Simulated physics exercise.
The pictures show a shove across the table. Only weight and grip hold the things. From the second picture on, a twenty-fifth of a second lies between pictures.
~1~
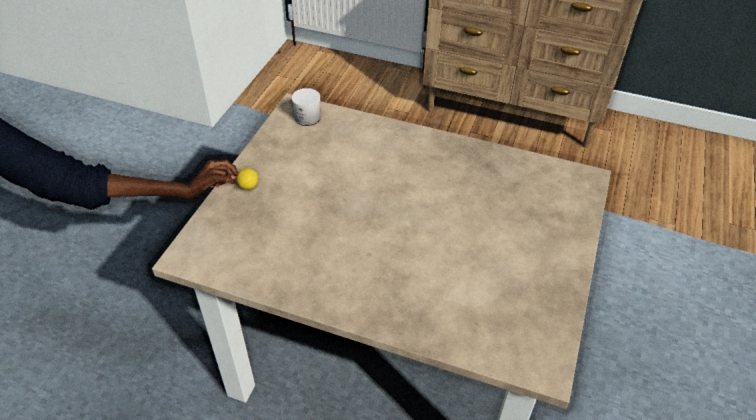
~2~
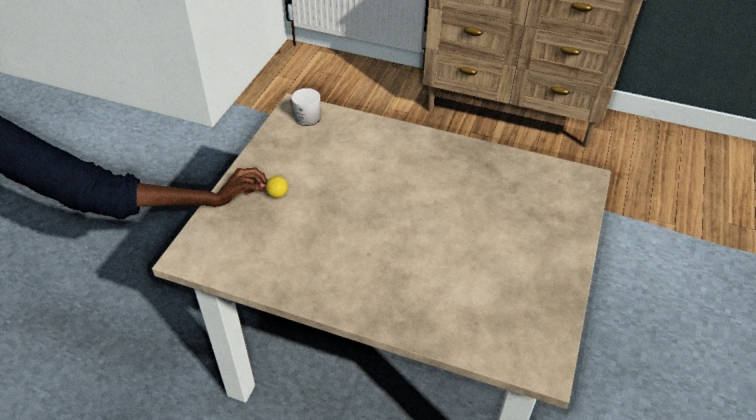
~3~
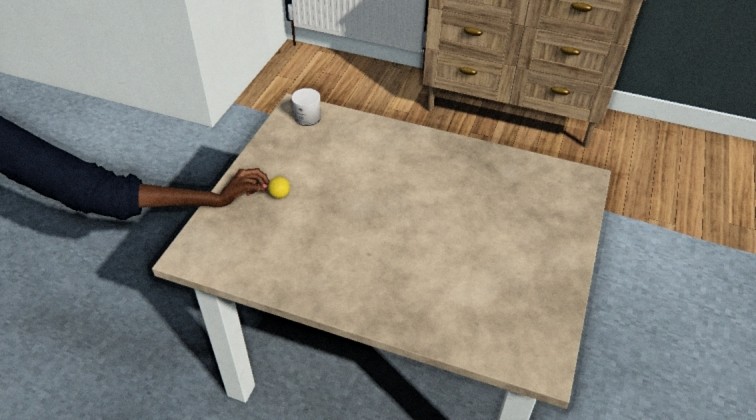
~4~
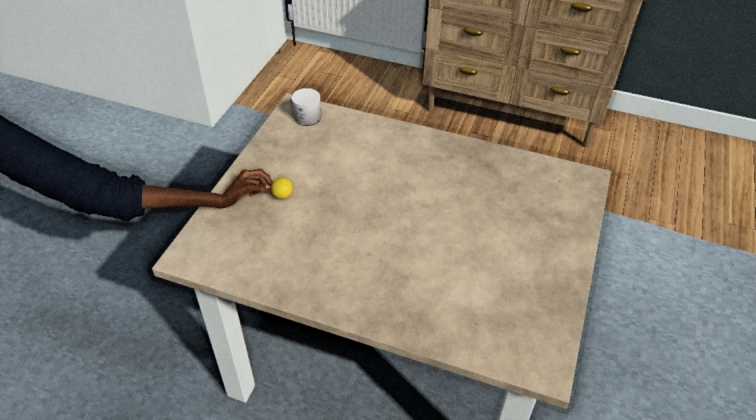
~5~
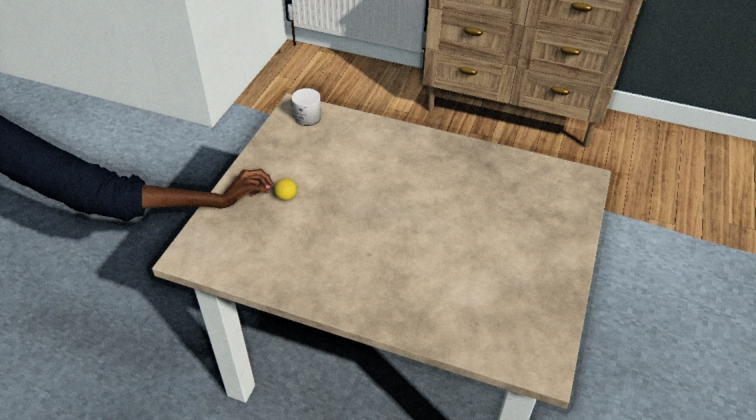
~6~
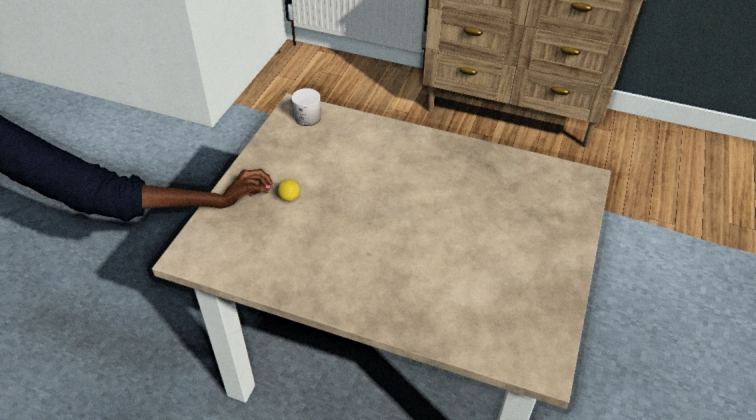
An arm in a dark sleeve reaches in from the left over a beige mottled table with white legs, seen from above at an angle in a room with blue-grey carpet and wood flooring. A white mug stands at the far left corner, a wooden chest of drawers behind. The hand pushes a yellow lemon a short way right, then stays nearly still as it rolls slightly farther, the view fixed.
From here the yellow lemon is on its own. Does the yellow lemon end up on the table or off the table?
The yellow lemon stays on the table.
Then, 0.30 s after the last picture, yellow lemon rolled about its own width near (313, 197).
Then, 0.80 s after the last picture, yellow lemon rolled well along near (346, 206).
Then, 1.50 s after the last picture, yellow lemon rolled well along near (380, 215).
At rest, moved from the start, yellow lemon. Seen from the same camera at the end, yellow lemon near (398, 220).
